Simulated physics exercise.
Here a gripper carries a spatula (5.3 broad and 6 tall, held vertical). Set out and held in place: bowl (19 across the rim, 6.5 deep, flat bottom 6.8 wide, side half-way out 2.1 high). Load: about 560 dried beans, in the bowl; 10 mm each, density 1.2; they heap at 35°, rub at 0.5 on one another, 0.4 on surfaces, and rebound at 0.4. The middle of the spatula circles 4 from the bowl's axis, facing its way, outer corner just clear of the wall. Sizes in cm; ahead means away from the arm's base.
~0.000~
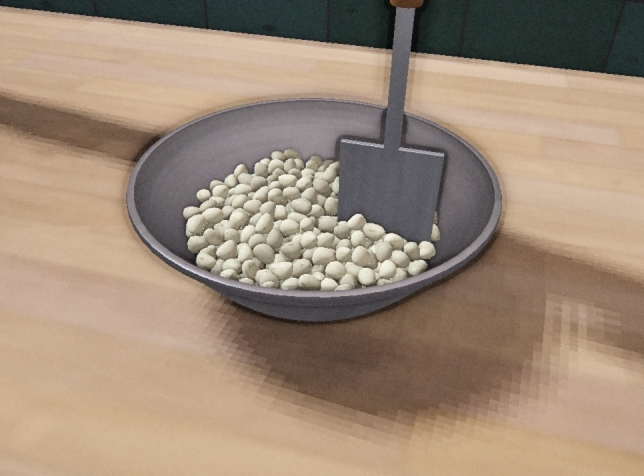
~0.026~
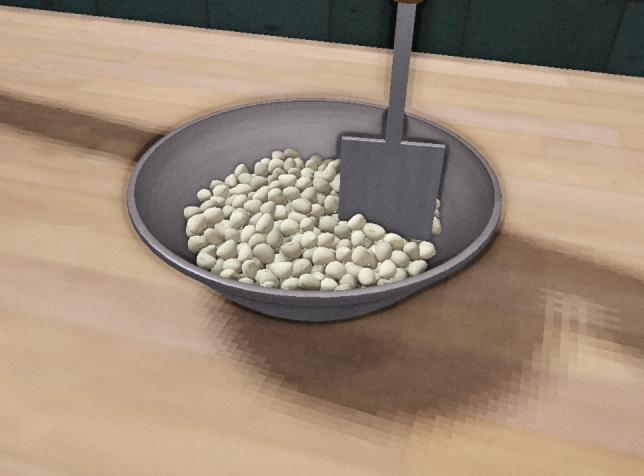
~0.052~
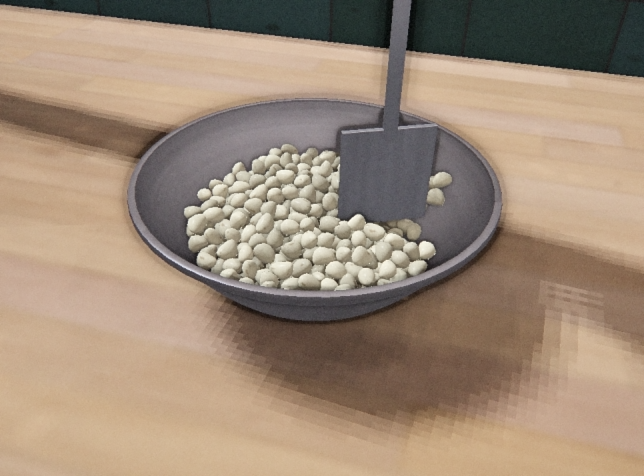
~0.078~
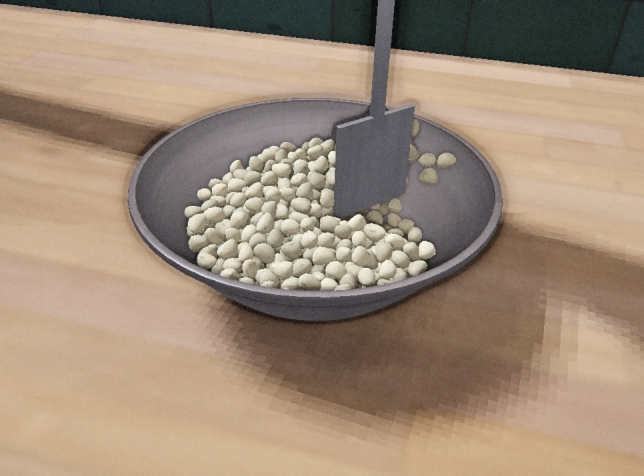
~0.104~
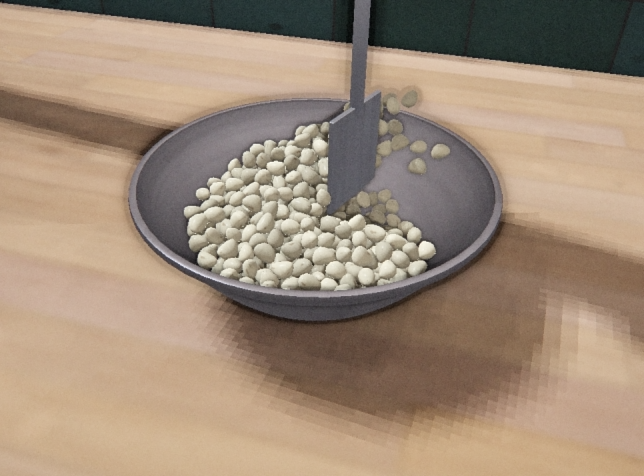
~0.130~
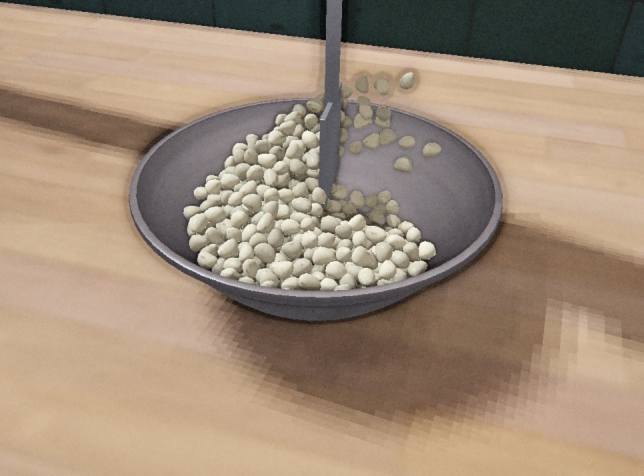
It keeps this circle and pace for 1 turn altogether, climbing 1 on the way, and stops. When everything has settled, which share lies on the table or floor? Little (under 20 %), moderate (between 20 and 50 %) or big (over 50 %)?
A moderate share, between 20 and 50 %, ends on the table or floor.
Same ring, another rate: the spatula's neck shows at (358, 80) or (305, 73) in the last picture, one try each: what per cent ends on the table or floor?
About 20 and 30 per cent.
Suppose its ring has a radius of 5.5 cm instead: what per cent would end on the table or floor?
It would be near 0 per cent.
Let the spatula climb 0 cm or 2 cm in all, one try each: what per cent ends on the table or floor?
Some 30 and 15 per cent.
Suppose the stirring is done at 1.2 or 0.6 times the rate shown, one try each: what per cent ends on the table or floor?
About 30 and 10 per cent.
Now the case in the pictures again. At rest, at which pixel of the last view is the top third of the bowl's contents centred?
At about (377, 200).
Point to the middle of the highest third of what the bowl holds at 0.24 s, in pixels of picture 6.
At about (215, 203).
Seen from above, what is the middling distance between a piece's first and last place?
Some 6 cm.
By 0.24 s, 194° round, highest piece 10 above the table; 519 in the bowl, 4 on the table or floor, 37 in flight or on the tool.
By 0.36 s, 293° round, highest piece 11 above the table; 466 in the bowl, 48 on the table or floor, 46 in flight or on the tool.
By 0.62 s, 0° round, highest piece 6 above the table; 415 in the bowl, 145 on the table or floor.
By 1.32 s, 0° round, highest piece 6 above the table; 415 in the bowl, 145 on the table or floor.
Final count, 415 in the bowl, 145 on the table or floor. That is 26 % on the table or floor.
